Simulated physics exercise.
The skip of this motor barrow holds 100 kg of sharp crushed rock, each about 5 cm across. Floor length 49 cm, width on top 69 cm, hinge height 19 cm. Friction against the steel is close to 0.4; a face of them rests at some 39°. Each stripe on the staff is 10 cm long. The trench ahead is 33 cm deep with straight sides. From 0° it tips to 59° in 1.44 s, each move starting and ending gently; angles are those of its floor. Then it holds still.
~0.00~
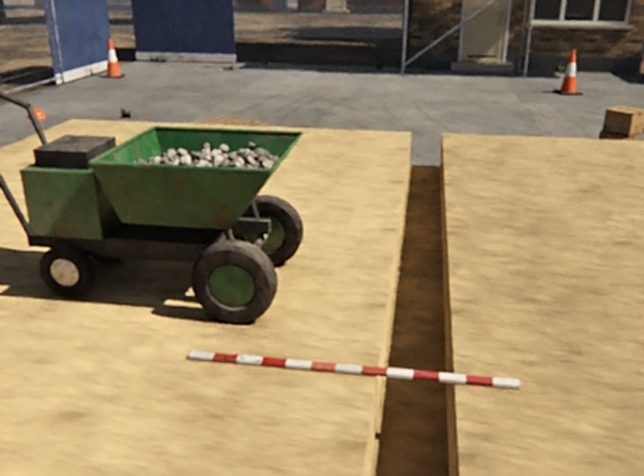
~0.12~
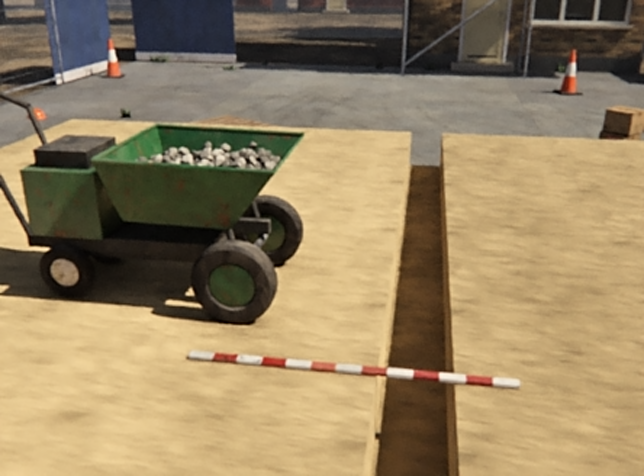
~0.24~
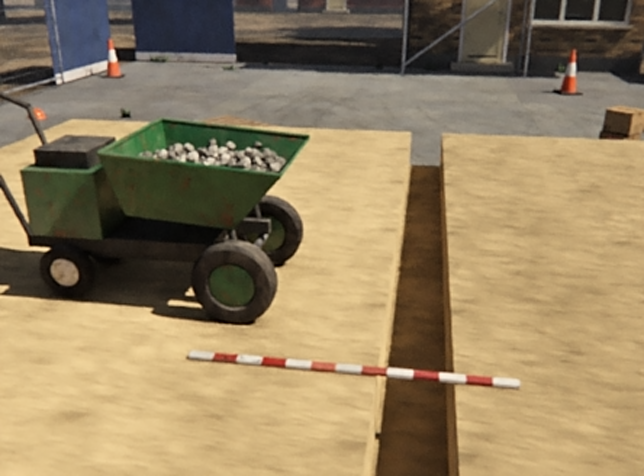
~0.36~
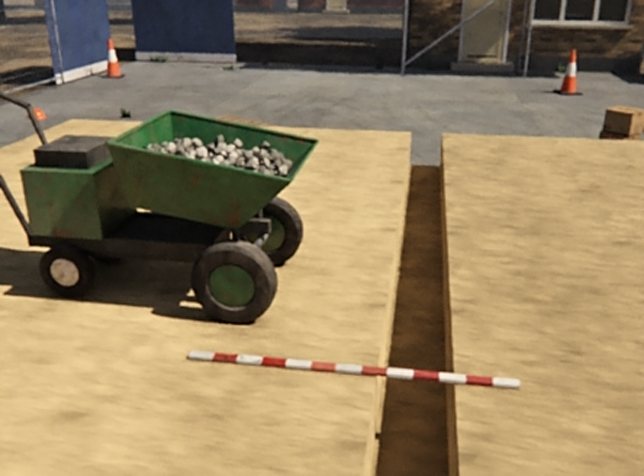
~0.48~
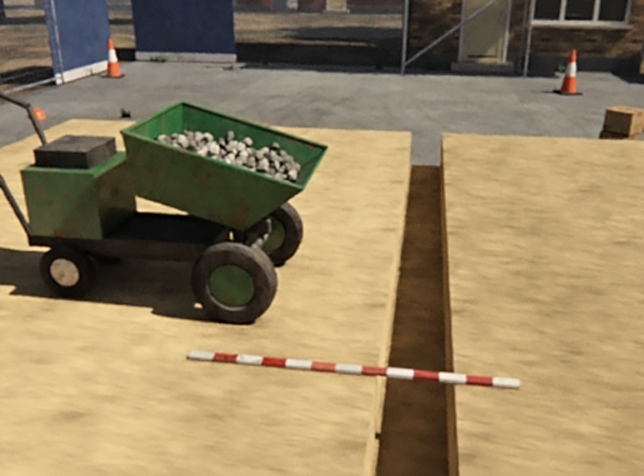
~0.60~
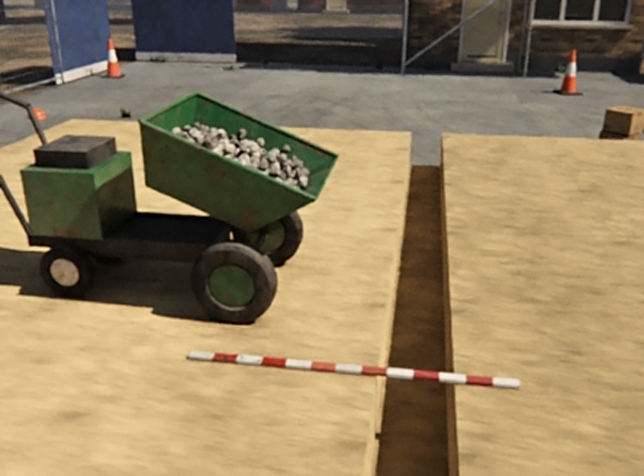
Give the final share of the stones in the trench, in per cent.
About 6 per cent.
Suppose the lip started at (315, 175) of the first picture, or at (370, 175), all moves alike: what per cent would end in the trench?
Near 10 per cent from the first place, 0 from the second.
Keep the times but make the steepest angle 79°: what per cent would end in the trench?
In that case some 80 per cent.
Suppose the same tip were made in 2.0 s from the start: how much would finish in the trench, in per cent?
It would be near 5 per cent.
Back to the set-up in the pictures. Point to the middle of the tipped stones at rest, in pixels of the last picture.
Near (413, 368).
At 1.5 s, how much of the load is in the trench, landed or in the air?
Some 0 per cent.
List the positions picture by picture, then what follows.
In the first frame, lip at (271, 172), floor tilted 0°, highest stones at (224, 156).
In the second frame, lip at (273, 173), floor tilted 1°, highest stones at (206, 155); the stones move at 0.1 m/s on average.
In the third frame, the skip is at 4°, its lip at (280, 176); the top of the load is at (204, 152); the stones move at 0.3 m/s on average.
In the fourth frame, lip at (291, 182), floor tilted 9°, highest stones at (202, 148); the stones move at 0.4 m/s on average.
In the fifth frame, lip at (303, 190), floor tilted 15°, highest stones at (190, 140); the stones move at 0.4 m/s on average.
In the sixth frame, the skip is at 22°, its lip at (316, 200); the top of the load is at (203, 134); the stones move at 0.5 m/s on average.
After 1.1 s the floor is at 50°; 100 % in the skip; the foremost stones are at (337, 219).
After 1.5 s the floor is at 59°; 99 % in the skip, 1 % short of the trench, 1 % in the trench; the foremost stones are at (387, 279).
After 1.9 s the floor is at 59°; 95 % in the skip, 2 % short of the trench, 2 % in the trench; the foremost stones are at (436, 358).
After 3.8 s the floor is at 59°; 91 % in the skip, 3 % short of the trench, 6 % in the trench; the foremost stones are at (450, 358).
